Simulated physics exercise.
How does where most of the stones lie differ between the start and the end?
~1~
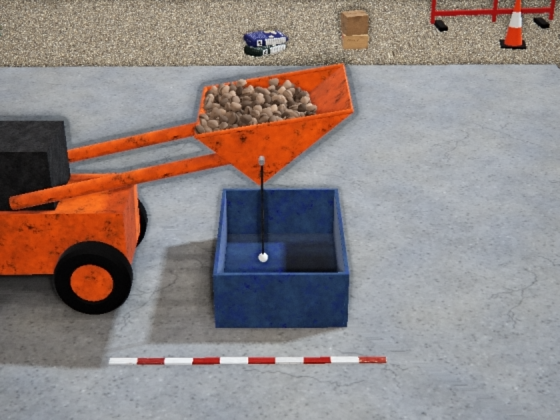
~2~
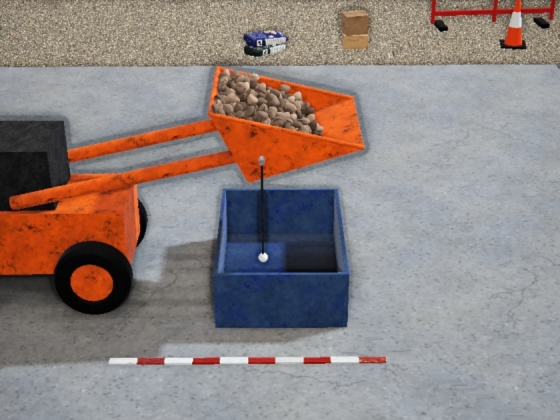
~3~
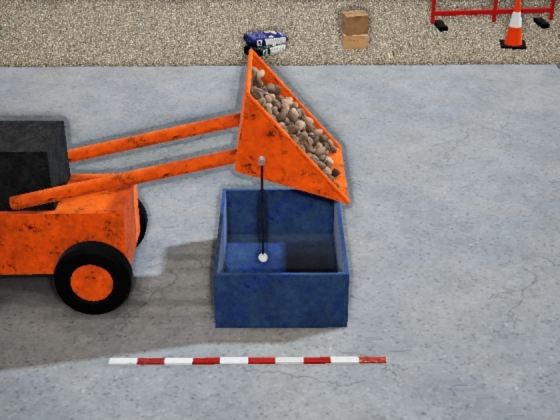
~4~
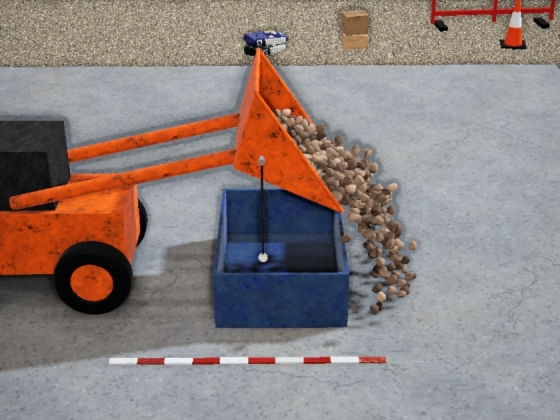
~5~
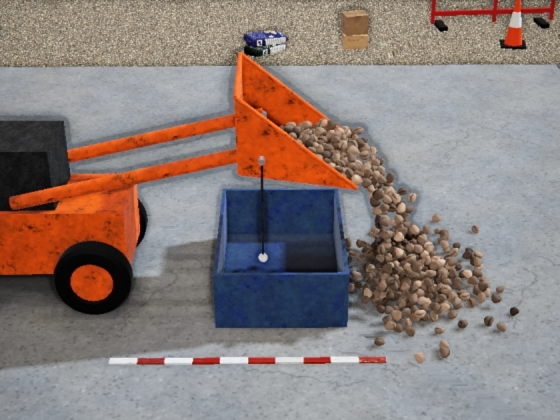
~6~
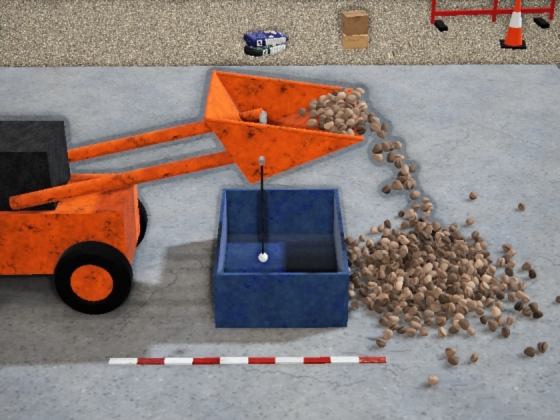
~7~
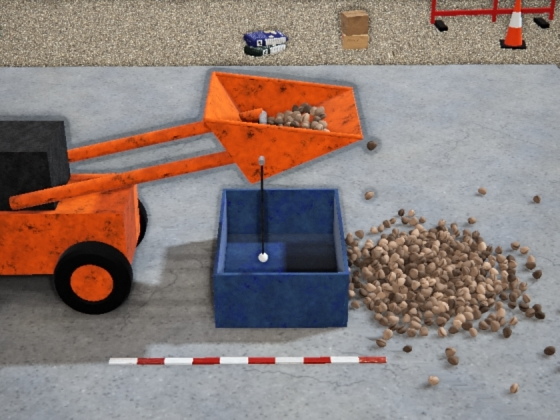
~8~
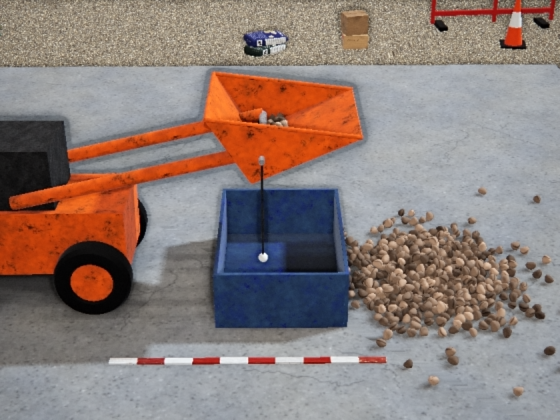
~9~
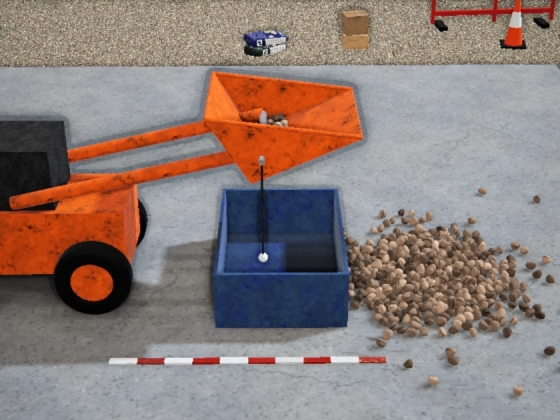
At the start the stones are all heaped in the raised orange bucket. By the end most of them lie scattered in a pile on the ground to the right of the blue bin, with only a few left in the bucket.
